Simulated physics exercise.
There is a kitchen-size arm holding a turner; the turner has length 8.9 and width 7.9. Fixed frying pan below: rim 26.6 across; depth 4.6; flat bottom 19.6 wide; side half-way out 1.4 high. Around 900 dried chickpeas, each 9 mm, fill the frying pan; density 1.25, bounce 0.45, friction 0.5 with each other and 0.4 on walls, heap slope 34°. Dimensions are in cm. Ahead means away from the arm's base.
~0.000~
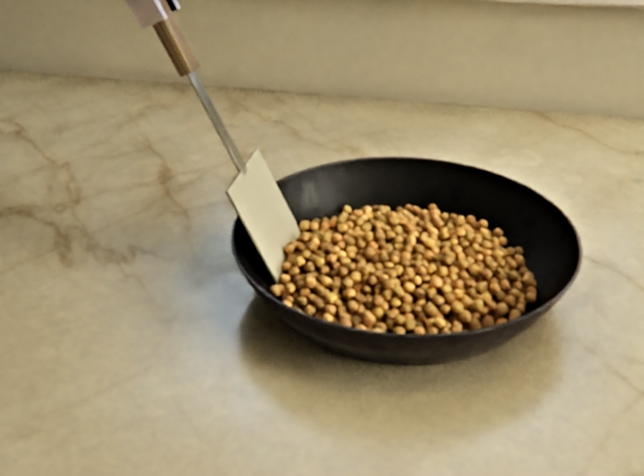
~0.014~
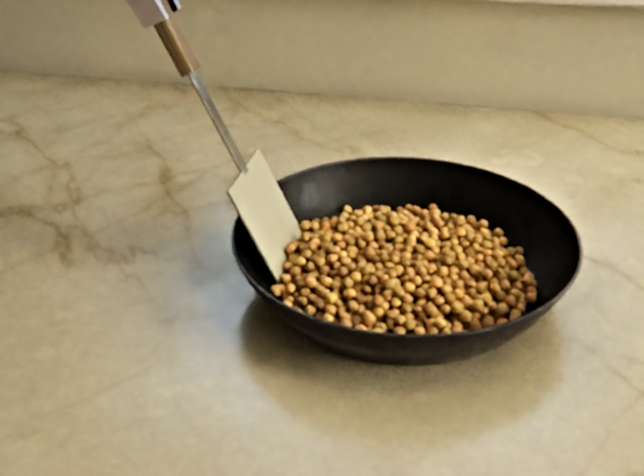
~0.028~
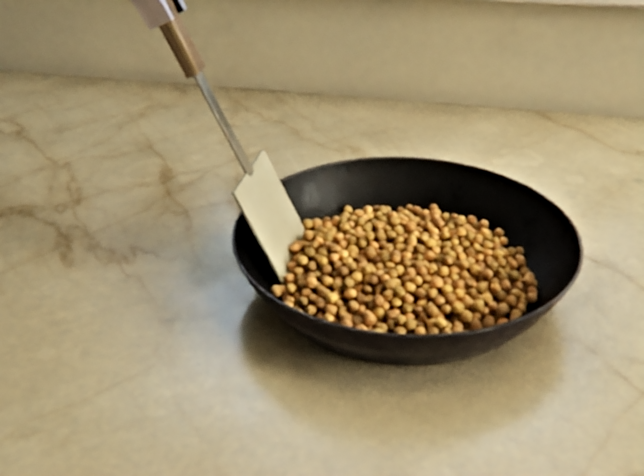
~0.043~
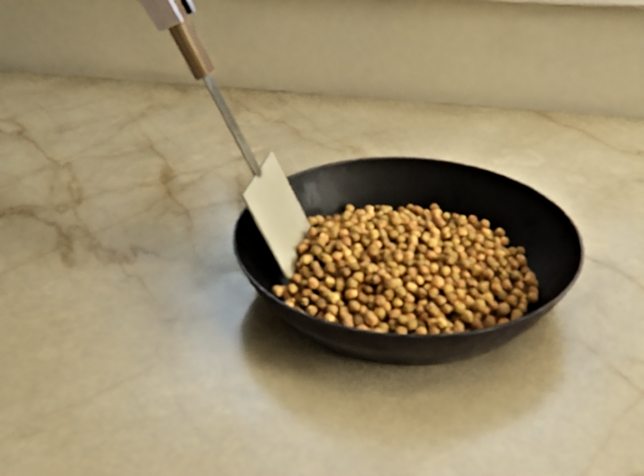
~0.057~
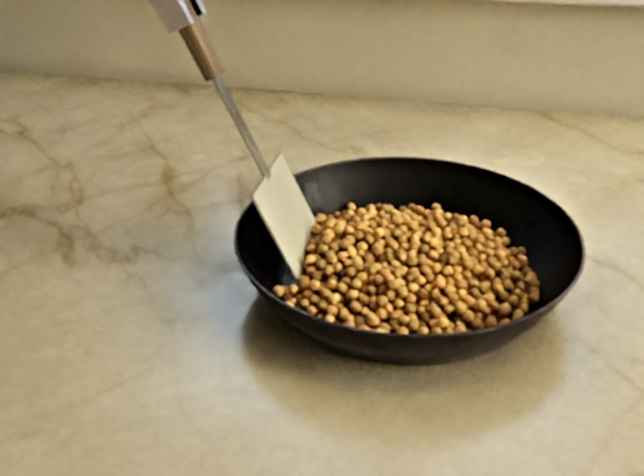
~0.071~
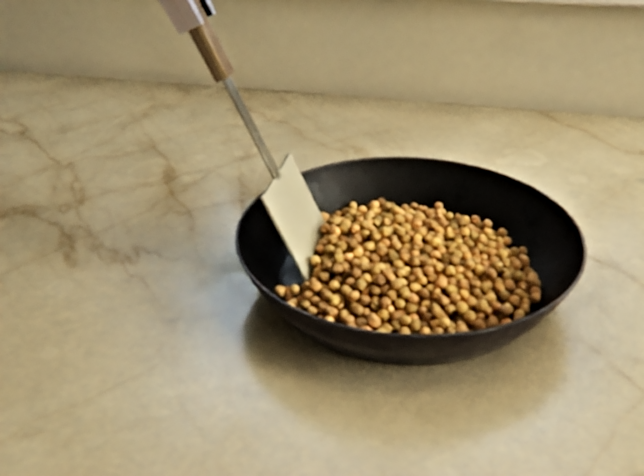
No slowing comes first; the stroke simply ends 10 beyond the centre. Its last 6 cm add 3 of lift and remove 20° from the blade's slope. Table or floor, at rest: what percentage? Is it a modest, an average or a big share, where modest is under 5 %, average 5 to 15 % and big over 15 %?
Average.
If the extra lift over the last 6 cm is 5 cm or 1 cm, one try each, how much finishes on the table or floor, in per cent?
Result, in order: Approx. 5 % and 10 %.
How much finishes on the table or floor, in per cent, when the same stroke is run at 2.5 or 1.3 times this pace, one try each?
Roughly 20 % and roughly 15 %.
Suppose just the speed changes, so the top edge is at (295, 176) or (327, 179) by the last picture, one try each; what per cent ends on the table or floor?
Some 15 and 25 per cent.
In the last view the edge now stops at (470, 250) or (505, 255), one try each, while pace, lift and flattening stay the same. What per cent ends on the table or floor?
Around 0 per cent for the first try and 0 per cent for the second.
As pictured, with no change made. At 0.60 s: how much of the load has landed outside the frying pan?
I'd put it at around 6 per cent.
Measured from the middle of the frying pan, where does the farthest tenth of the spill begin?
Roughly 30 cm.
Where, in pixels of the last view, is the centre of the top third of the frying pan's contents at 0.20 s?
At about (432, 262).
After 0.20 s, sloping 65°, highest piece 4 above the table; 900 in the frying pan.
After 0.34 s, sloping 59°, highest piece 5 above the table; 900 in the frying pan.
After 0.60 s, sloping 45°, highest piece 5 above the table; 833 in the frying pan, 61 on the table or floor, 6 on the blade or in flight.
After 1.65 s, sloping 45°, highest piece 5 above the table; 833 in the frying pan, 67 on the table or floor.
In the end, 833 in the frying pan, 67 on the table or floor. That is 7 % on the table or floor.
